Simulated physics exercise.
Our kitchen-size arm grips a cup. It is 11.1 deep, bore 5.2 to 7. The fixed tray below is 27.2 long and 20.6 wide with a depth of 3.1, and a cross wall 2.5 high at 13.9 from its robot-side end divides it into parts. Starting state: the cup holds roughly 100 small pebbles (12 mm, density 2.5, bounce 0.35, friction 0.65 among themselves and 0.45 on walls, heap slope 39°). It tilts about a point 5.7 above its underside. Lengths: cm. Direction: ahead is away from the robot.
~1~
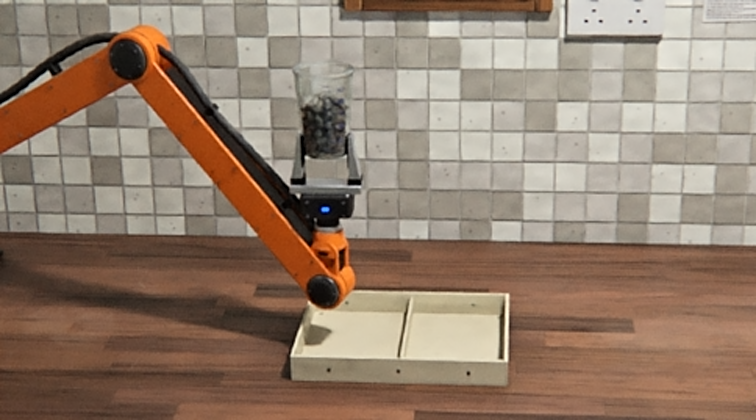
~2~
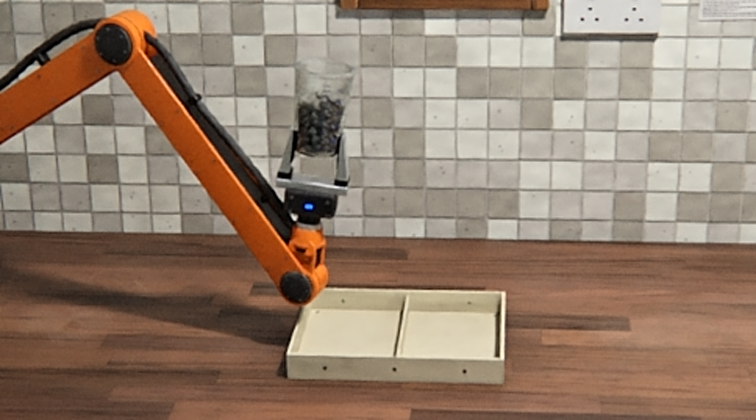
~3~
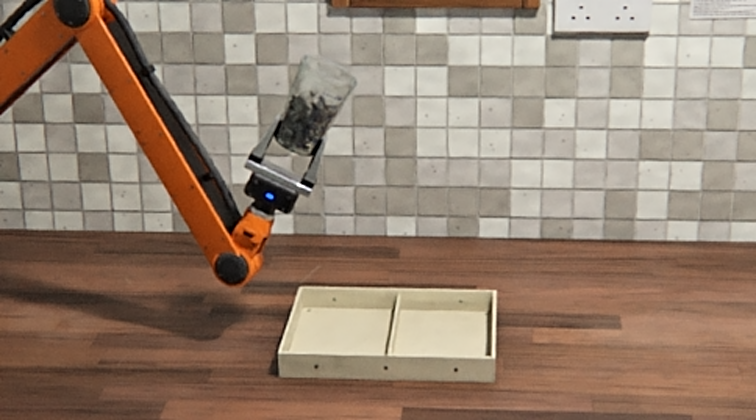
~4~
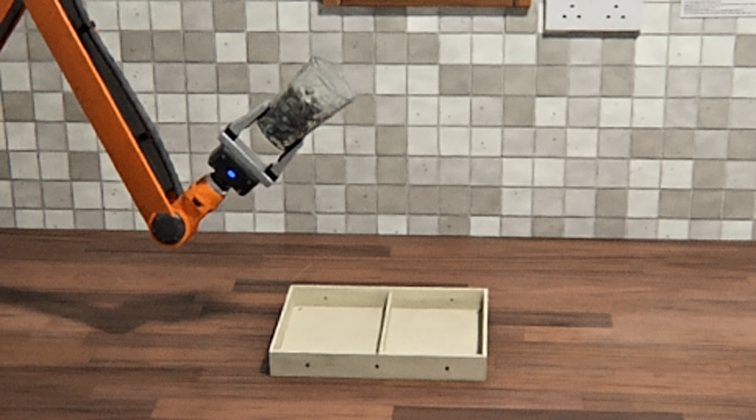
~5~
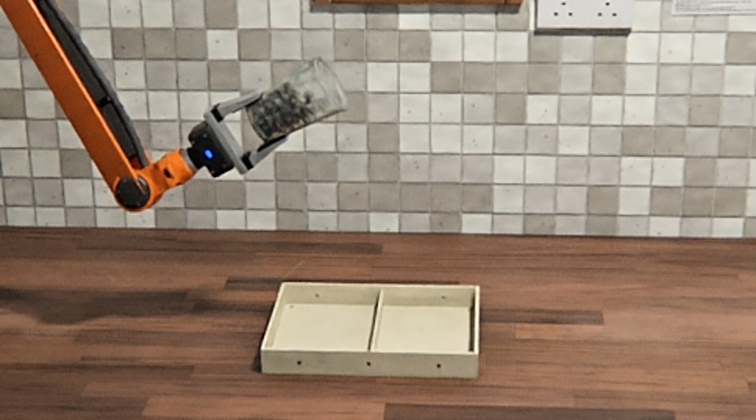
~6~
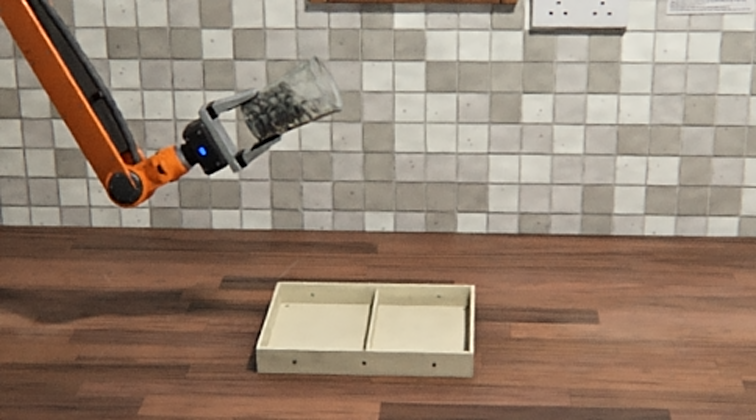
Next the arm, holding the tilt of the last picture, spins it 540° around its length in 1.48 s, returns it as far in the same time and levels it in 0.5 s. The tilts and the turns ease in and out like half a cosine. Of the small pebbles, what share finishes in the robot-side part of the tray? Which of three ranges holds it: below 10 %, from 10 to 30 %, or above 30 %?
It lands in the range below 10 %.
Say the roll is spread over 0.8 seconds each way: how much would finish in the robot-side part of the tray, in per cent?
It would come to around 0 percent.
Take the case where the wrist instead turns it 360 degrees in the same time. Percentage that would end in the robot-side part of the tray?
It would be roughly 0 percent.
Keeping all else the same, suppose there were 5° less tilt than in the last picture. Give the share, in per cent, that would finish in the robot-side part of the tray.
Then roughly 0 per cent.
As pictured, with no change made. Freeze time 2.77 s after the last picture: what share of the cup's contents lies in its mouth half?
Mouth-half share: Approx. 25 in a hundred.
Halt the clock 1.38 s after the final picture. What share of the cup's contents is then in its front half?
Some 45 percent of the contents is nearer the viewer than the centre line.
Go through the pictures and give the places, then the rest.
The first frame shows the cup middle at (325, 112), upright; upper third of the load around (326, 108), from x 305 to 345, top at y 95; 101 in the cup.
The second frame shows the cup middle at (321, 110), tipped 7°; upper third of the load around (323, 106), from x 300 to 340, top at y 90.
The third frame shows the cup middle at (311, 109), tipped 26°; upper third of the load around (307, 105), from x 285 to 330, top at y 90.
The fourth frame shows the cup middle at (302, 107), tipped 47°; upper third of the load around (298, 102), from x 265 to 320, top at y 90.
The fifth frame shows the cup middle at (294, 104), tipped 61°; upper third of the load around (287, 99), from x 255 to 315, top at y 85.
The sixth frame shows the cup middle at (289, 103), tipped 62°; upper third of the load around (282, 99), from x 250 to 315, top at y 85; 101 in the cup.
Then, 1.38 s on, tipped 62°, highest piece 36 above the table; 101 in the cup.
Then, 2.77 s on, tipped 62°, highest piece 36 above the table; 101 in the cup.
Then, 3.66 s on, upright, highest piece 36 above the table; 101 in the cup.
Then, 4.36 s on, upright, highest piece 36 above the table; 101 in the cup.
In the end, 101 in the cup. That is 0 % in the robot-side part of the tray.
